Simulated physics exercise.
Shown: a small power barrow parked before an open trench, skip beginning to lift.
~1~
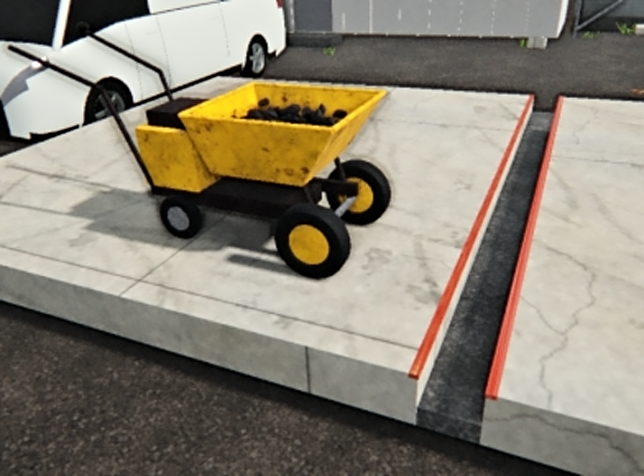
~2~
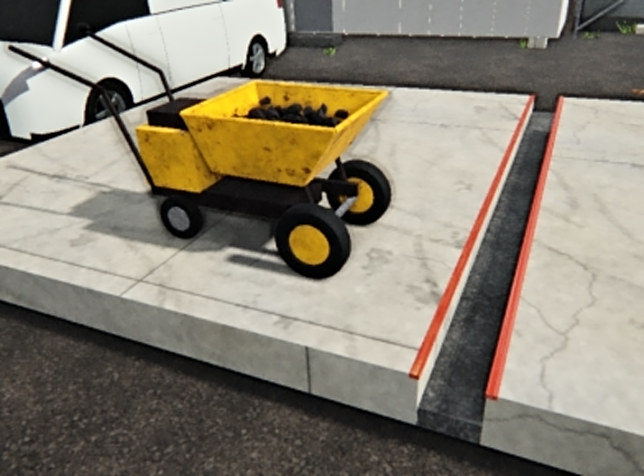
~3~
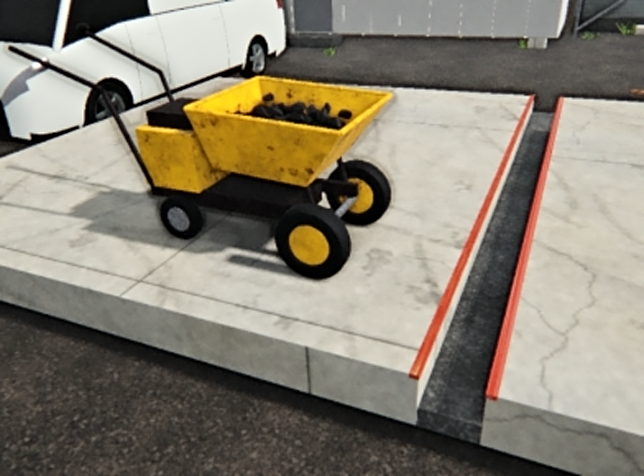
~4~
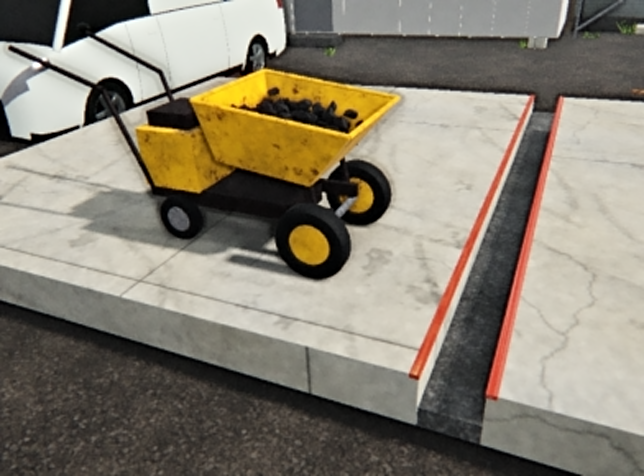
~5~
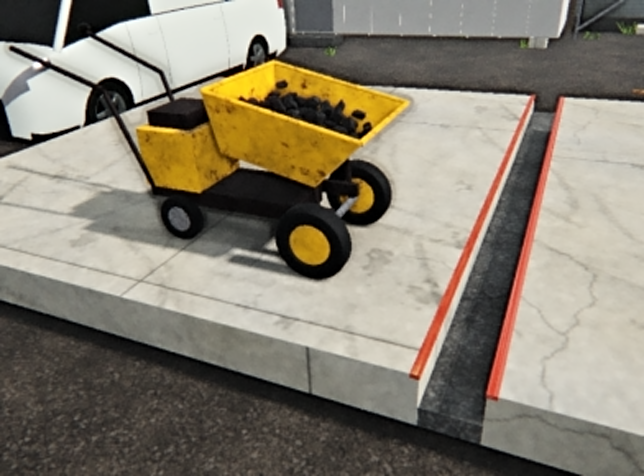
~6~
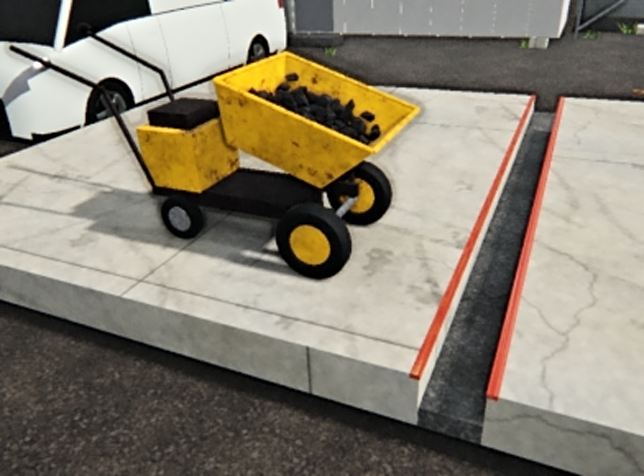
On a pale, cracked concrete slab beside dark asphalt, seen from slightly above and to one side, a narrow trench edged with red strips separates the slab from another at right. A small yellow barrow with black handles and four wheels stands left of the trench, its skip holding black lumps, with a white vehicle behind. The skip starts level, then gradually tilts up toward the right, while the wheels and camera stay still.
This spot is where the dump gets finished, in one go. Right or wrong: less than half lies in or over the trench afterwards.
Wrong.
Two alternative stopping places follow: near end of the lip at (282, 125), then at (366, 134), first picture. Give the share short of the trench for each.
First try: Some 60 %; second try: 0 %.
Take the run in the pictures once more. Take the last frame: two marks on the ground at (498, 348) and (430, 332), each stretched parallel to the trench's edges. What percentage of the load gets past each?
First roughly 10 percent, then 90 percent.
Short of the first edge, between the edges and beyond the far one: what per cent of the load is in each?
I'd put short at close to 10, between at close to 80 and beyond at close to 5 per cent.
Just after the last frame, skip tipped steeply; every one in the skip.
A moment on, skip tipped right over; the larger part in the skip; just a few short of the trench; about a tenth in or heaped over the trench; just a few falling.
Further on, skip tipped right over; roughly a quarter in the skip; about a tenth short of the trench; roughly two thirds in or heaped over the trench; about a tenth beyond it.
When it is over, skip tipped right over; just a few in the skip; about a tenth short of the trench; the larger part in or heaped over the trench; about a tenth beyond it.
